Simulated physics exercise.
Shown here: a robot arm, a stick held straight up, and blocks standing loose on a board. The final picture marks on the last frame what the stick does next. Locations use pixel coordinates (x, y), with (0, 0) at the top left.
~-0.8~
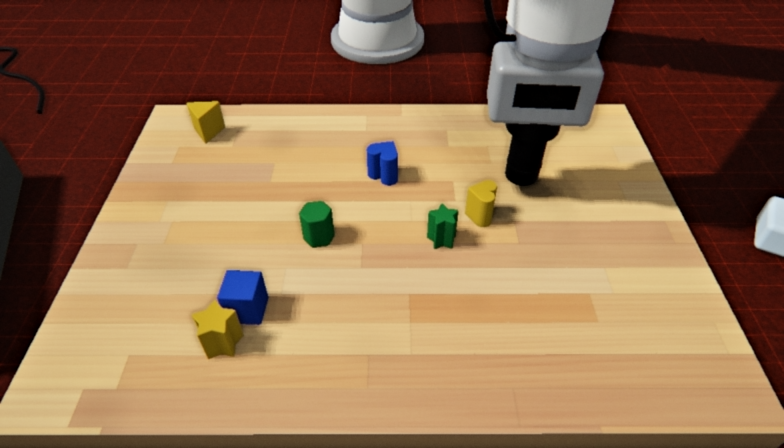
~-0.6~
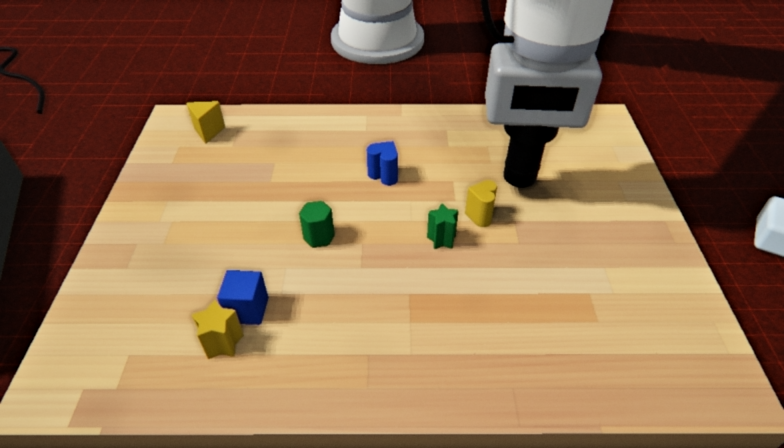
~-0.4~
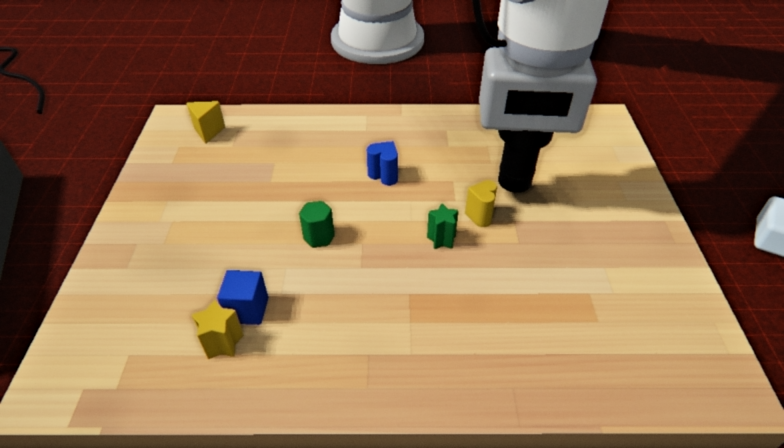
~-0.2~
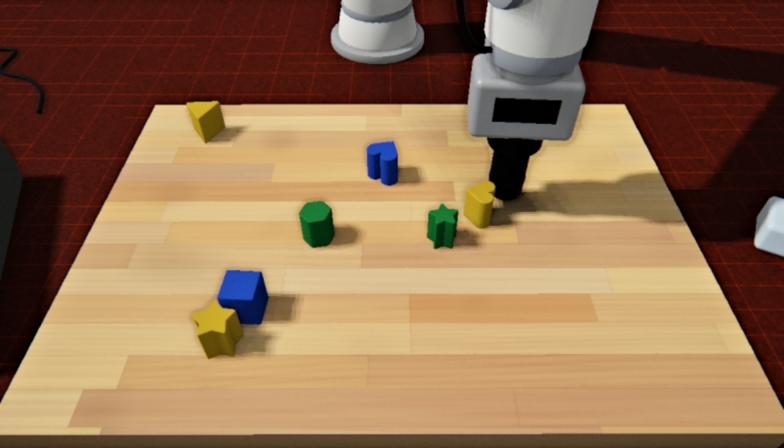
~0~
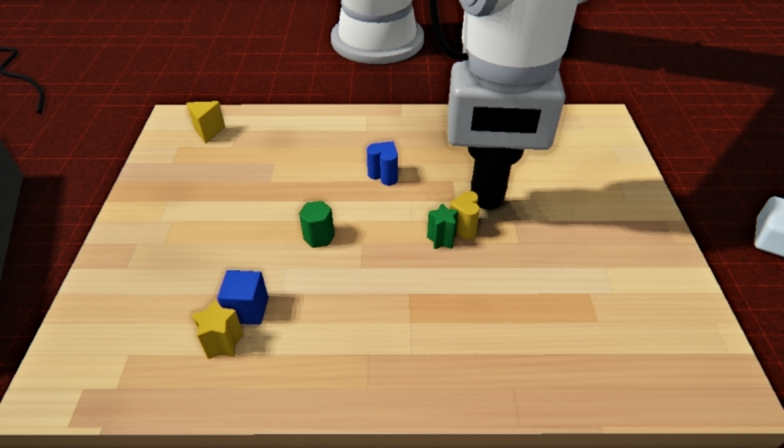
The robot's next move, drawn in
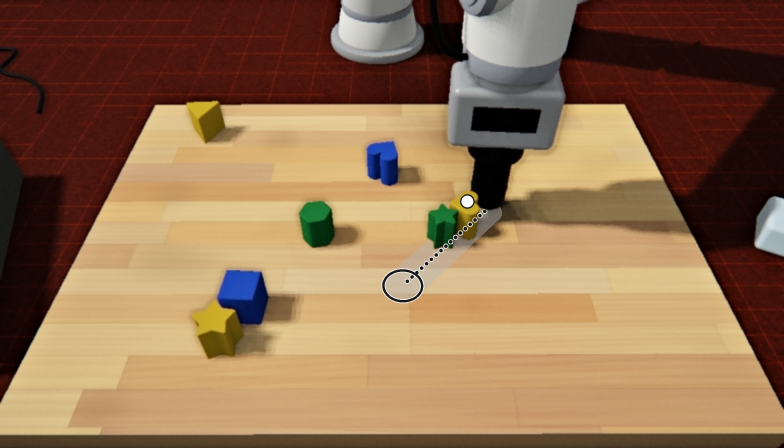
The footage shows a robot arm above a wooden board of scattered yellow, blue and green blocks, moving its black stick slightly down and left until it pushes the yellow heart block a short way left, beside the green star-shaped block.
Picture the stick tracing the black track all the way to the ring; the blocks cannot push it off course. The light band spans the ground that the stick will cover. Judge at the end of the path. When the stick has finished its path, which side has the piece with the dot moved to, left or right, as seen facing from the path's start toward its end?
Gets pushed left.
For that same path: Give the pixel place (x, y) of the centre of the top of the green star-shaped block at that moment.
I'd say the green star-shaped block ends with its top centre at (367, 268).
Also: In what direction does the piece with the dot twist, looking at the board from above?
Watching from overhead, you'd notice the piece with the dot rotating counter-clockwise.
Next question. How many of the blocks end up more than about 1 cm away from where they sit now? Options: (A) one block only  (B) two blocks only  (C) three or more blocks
B
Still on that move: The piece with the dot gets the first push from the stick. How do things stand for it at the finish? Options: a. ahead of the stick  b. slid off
Answer: A.
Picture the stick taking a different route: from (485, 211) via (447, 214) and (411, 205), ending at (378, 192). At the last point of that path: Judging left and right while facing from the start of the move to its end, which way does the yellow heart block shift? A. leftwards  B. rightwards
Option A.
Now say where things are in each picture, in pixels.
Stick tip (521, 176); block tops, green star-shaped block (444, 213); yellow heart block (485, 190), in the first frame.
Stick (520, 178); blocks unchanged, in the second frame.
Stick (515, 183); blocks unchanged, in the third frame.
Stick (504, 190); yellow heart block (483, 191), in the fourth frame.
Stick (487, 199); green star-shaped block (444, 213); yellow heart block (467, 202), in the fifth frame.
Path on the board, from (485, 211) to (403, 285); the dot is on the yellow heart block.
On the path given first. One third of the way, stick (461, 222); green star-shaped block (417, 235), turned 25° clockwise; yellow heart block (443, 228), turned 15° anticlockwise.
Two thirds of the way, stick (433, 247); green star-shaped block (391, 255), turned 70° clockwise; yellow heart block (421, 256), turned 45° anticlockwise.
At the end, stick (403, 273); green star-shaped block (367, 268), turned 150° clockwise; yellow heart block (402, 285), turned 85° anticlockwise.
